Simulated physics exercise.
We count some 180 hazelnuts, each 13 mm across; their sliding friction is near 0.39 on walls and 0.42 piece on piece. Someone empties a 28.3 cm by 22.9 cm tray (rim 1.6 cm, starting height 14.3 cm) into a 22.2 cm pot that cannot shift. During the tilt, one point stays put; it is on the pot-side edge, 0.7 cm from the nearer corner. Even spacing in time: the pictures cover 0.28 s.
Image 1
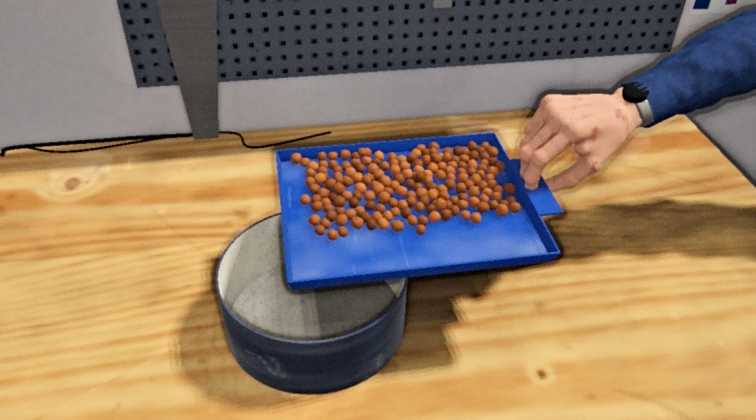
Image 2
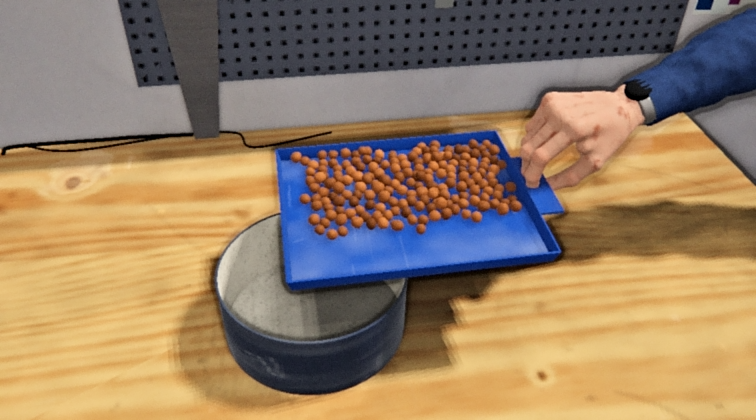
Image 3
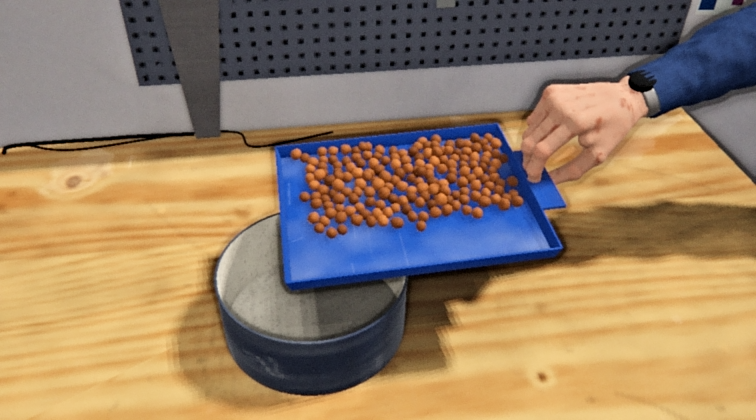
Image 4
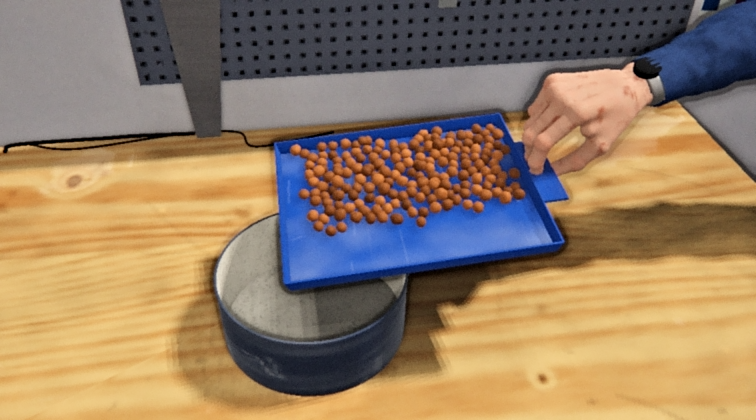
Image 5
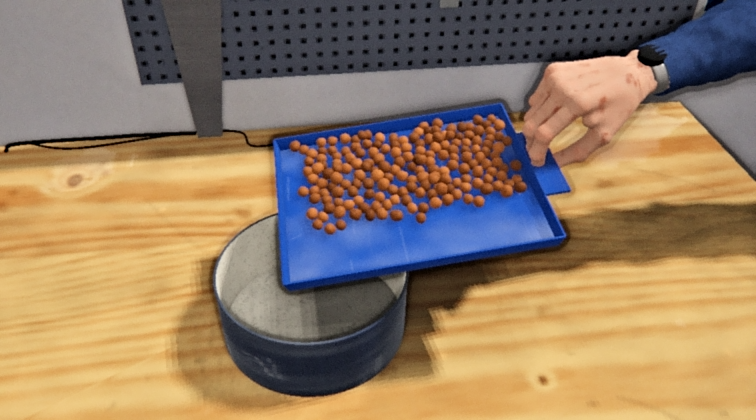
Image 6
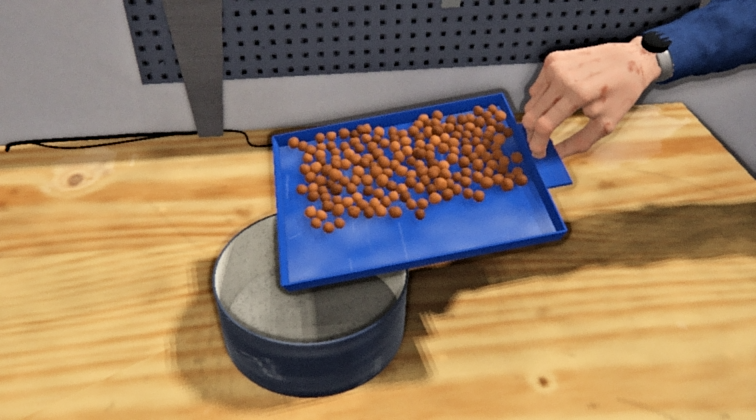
Blue tray of small round brown pieces tilting slightly as a hand slowly raises its right side above a round container.
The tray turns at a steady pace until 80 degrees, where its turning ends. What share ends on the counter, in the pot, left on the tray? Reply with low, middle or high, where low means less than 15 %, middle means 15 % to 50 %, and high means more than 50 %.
My answer: Counter - high; pot - middle; left on the tray - low.
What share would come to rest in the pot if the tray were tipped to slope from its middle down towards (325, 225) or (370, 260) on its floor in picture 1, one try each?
60 and 10 %.
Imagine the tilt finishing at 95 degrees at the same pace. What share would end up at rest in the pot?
Then about 20 per cent.
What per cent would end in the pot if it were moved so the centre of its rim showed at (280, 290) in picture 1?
I'd put it at around 95 per cent.
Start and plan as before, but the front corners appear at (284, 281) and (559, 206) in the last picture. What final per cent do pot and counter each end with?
Pot 60 % / counter 40 %.
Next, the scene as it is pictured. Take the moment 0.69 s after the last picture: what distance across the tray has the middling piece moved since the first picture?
By then it sits near 11 cm from where it began.
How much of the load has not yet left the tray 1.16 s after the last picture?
Estimate: About 90 percent.
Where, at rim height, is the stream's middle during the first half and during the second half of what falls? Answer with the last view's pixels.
Around (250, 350), then around (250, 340).
Then, 0.69 s after the last picture, tilt 43 degrees; the tray holds 95 %, the pot 0 %.
Then, 1.16 s after the last picture, tilt 65 degrees; the tray holds 90 %, the pot 5 %.
Then, 1.69 s after the last picture, tilt 80 degrees; the tray holds 45 %, the pot 10 %.
In the end, counter 70 %, pot 30 %, tray 5 %.
